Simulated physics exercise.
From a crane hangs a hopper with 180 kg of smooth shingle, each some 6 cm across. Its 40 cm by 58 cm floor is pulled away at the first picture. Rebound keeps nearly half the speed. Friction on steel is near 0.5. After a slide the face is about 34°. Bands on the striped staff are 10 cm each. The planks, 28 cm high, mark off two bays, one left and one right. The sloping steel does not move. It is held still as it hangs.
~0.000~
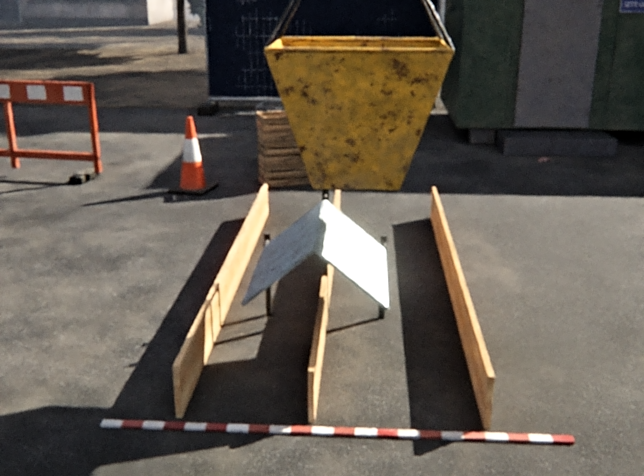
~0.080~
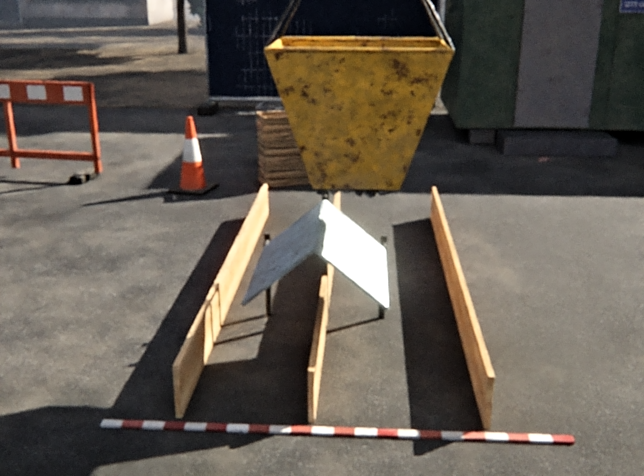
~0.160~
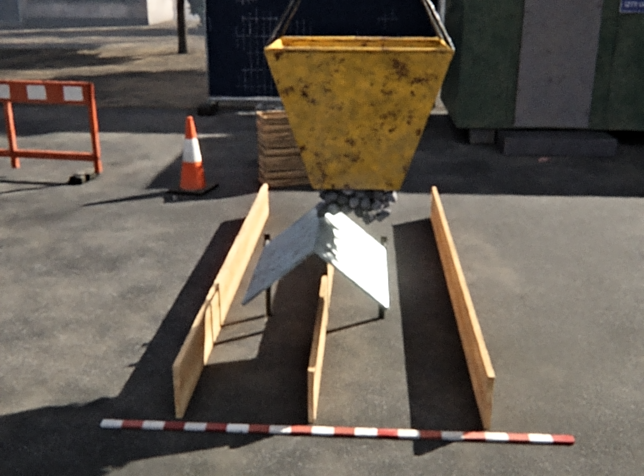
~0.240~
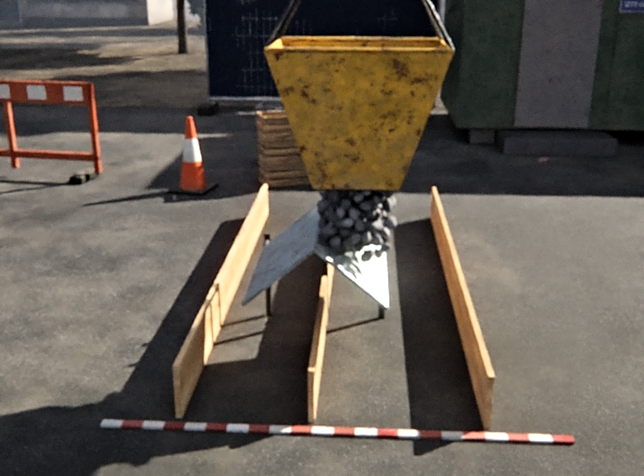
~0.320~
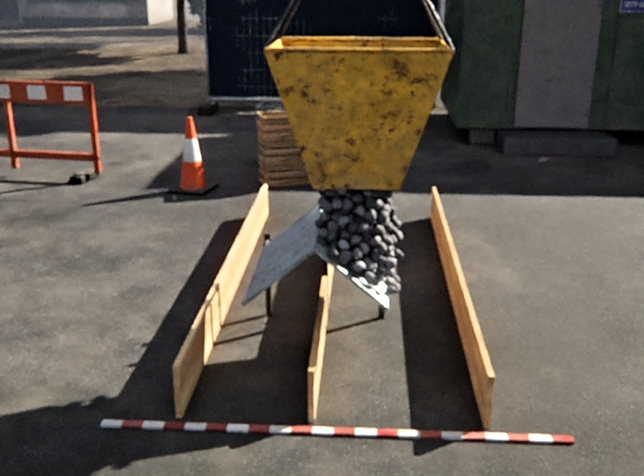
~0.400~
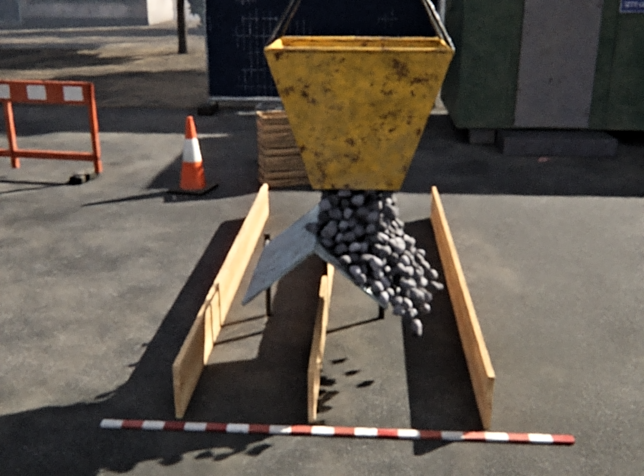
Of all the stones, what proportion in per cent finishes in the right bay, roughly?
Roughly 96 per cent of them.
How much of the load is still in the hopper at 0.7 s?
About 0 per cent.
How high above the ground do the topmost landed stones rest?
Height at rest: Around 26 cm.
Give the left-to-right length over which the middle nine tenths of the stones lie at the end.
Some 60 cm from left to right.
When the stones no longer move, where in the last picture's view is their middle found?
Centre position approx (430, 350).
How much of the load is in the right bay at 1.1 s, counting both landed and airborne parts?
About 95 per cent by then.
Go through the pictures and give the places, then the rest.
The outlet is at (356, 179); nothing has dropped yet, in the first picture.
The outlet is at (356, 179); 6 % is out, in the second picture.
Outlet at (356, 179), the stream shows down to (357, 212); 81 % still inside, in the third picture.
Outlet at (356, 179), the stream shows down to (363, 244); 64 % still inside, in the fourth picture.
Outlet at (356, 179), the stream shows down to (392, 277); 44 % still inside, in the fifth picture.
Outlet at (356, 179), the stream shows down to (409, 296); 23 % still inside, in the sixth picture.
After 0.7 s, 0 % in the hopper, 17 % on the steel, 0 % falling or lying in the left bay, 82 % falling or lying in the right bay, 0 % falling or lying right of the bays; the stones farthest right are at (498, 356).
After 1.1 s, 0 % in the hopper, 2 % falling or lying in the left bay, 96 % falling or lying in the right bay, 1 % falling or lying right of the bays; the stones farthest right are at (556, 365).
After 1.7 s, 0 % in the hopper, 2 % falling or lying in the left bay, 96 % falling or lying in the right bay, 1 % falling or lying right of the bays; the stones farthest right are at (598, 380).
After 2.6 s, 0 % in the hopper, 2 % falling or lying in the left bay, 96 % falling or lying in the right bay, 1 % falling or lying right of the bays; the stones farthest right are at (600, 380).
After 4.5 s, 0 % in the hopper, 2 % in the left bay, 96 % in the right bay, 1 % right of the bays; the stones farthest right are at (600, 380).
